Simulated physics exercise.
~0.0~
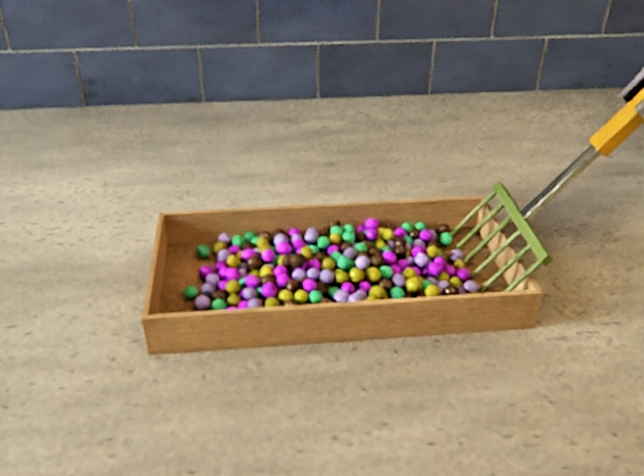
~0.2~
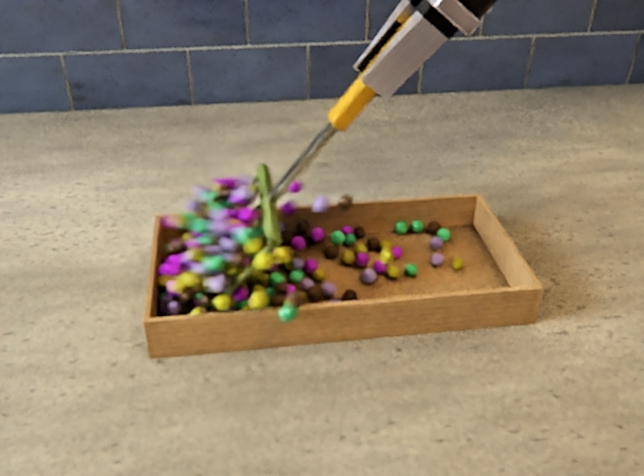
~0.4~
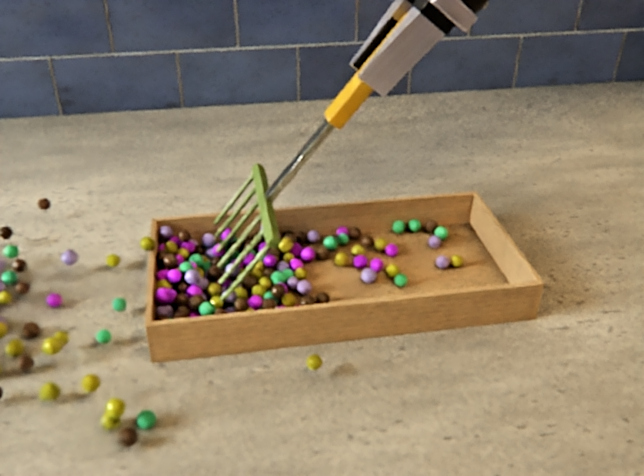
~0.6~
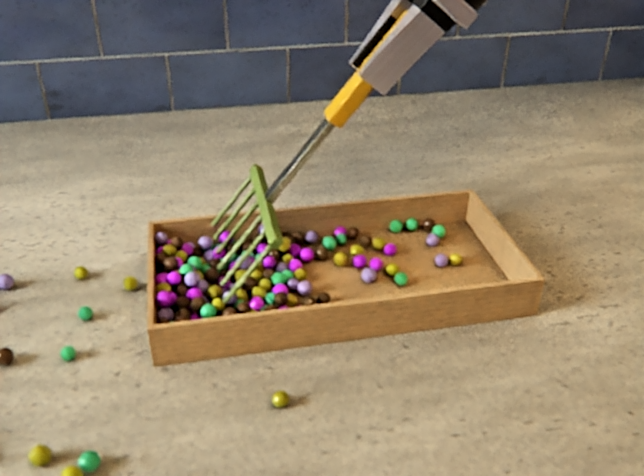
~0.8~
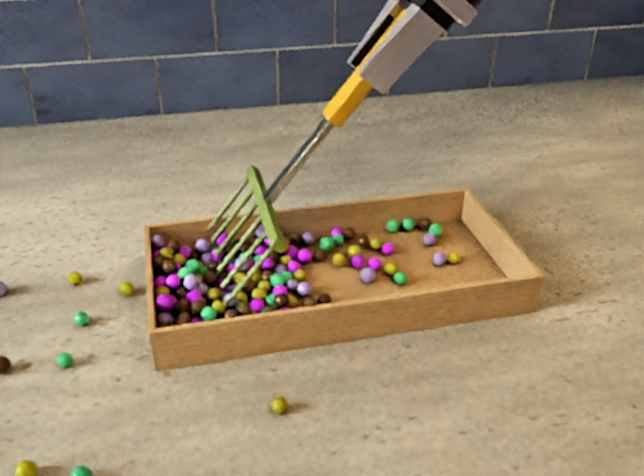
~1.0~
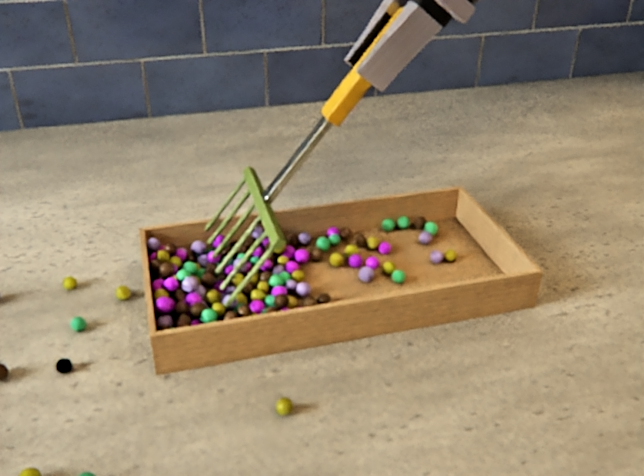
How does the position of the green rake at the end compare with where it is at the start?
At the start the rake is at the right end of the tray, and at the end it rests over the piled sweets in the left part.
